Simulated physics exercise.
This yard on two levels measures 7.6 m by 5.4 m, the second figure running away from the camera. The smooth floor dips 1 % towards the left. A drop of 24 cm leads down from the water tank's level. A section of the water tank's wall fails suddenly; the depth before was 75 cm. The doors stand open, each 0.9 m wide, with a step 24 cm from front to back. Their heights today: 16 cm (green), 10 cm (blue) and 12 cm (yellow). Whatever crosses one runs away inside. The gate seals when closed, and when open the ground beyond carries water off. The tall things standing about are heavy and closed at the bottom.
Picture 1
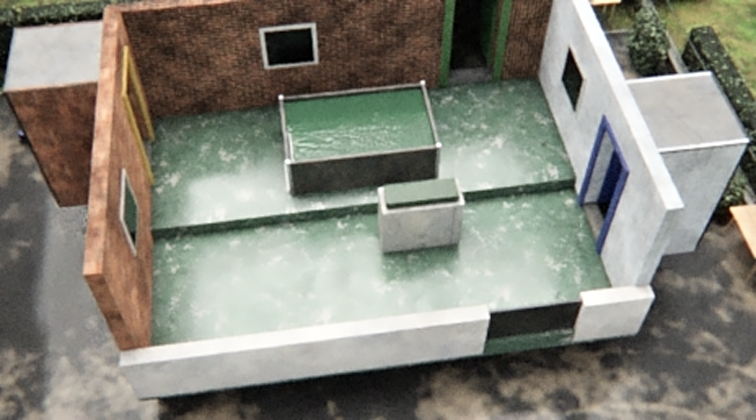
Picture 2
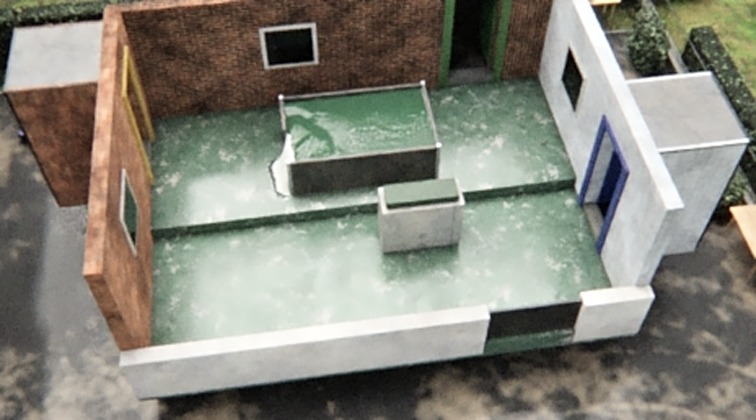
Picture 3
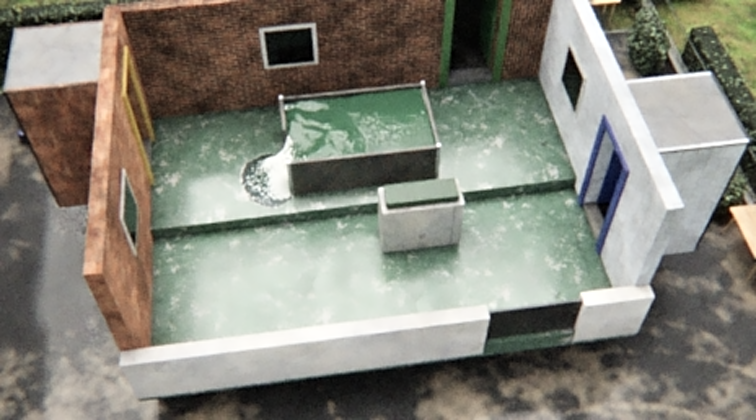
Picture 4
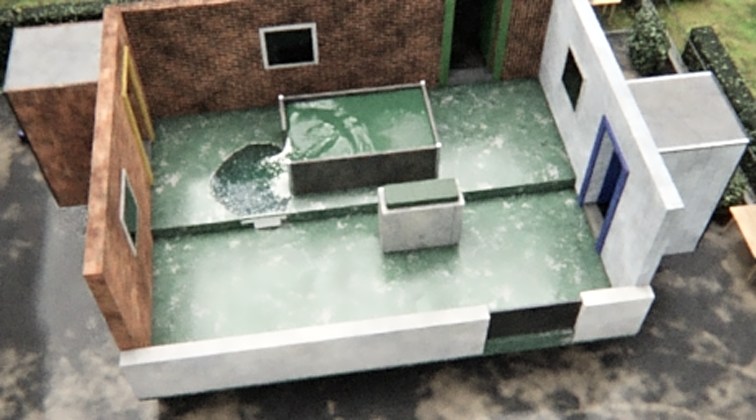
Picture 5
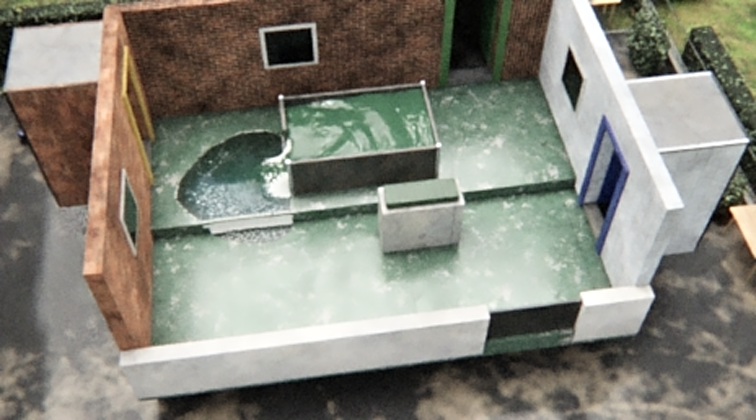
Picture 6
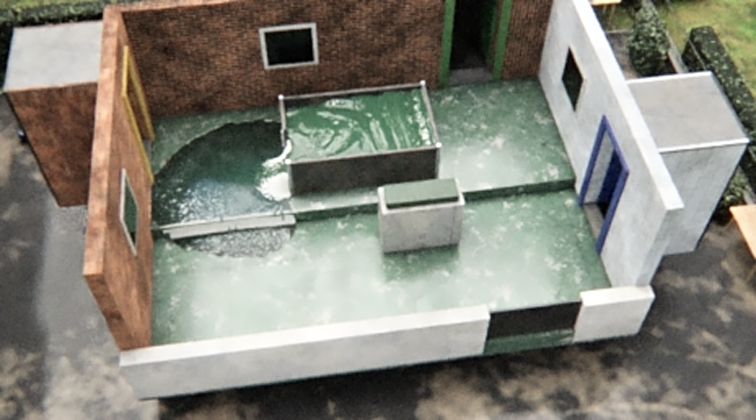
Green water lies still in a raised tank inside a roofless brick-and-white enclosure, then bursts out through the tank's left side. It spreads in a rounded, foaming sheet across the upper floor, spills over the low step, and widens leftward close to the yellow door while the tank's surface ripples.
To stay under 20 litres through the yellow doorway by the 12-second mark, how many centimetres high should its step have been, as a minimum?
About 23 cm.
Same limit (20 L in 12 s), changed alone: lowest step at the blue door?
About 7.0 cm at blue.
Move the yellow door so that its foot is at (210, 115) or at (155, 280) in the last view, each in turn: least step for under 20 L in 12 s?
Roughly 12.0 and 17 cm.
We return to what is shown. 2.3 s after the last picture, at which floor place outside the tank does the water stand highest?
Around (151, 376).
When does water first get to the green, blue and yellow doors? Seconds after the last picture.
Arrival: Green 4.5 s, blue 5.5 s, yellow 0.1 s.
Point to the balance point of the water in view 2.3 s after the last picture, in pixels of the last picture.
Around (288, 189).
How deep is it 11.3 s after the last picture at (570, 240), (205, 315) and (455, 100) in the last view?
In that order: 9, 9 and 3 cm.
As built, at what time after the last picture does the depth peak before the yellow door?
Around 1.0 s.
Then, 0.7 s after the last picture water covers 25 % of the floor, deepest (42 cm) near (283, 181); 26 cm at the yellow door, 14 litres in over its 12 cm step.
Then, 2.3 s after the last picture water covers 35 % of the floor, deepest (38 cm) near (151, 376); 25 cm at the yellow door, 124 litres in over its 12 cm step.
Then, 11.3 s after the last picture water covers 90 % of the floor, deepest (15 cm) near (458, 334); 7 cm at the yellow door, 209 litres in over its 12 cm step.
At the yellow door as built, the water peaked near 28 cm, 1.1 s after the last picture.
Run again over the same 12 s with other heights there, 37 litres in over 21 cm, 2 litres over 28.5 cm. The limit of 20 litres is kept from about 23 cm up.
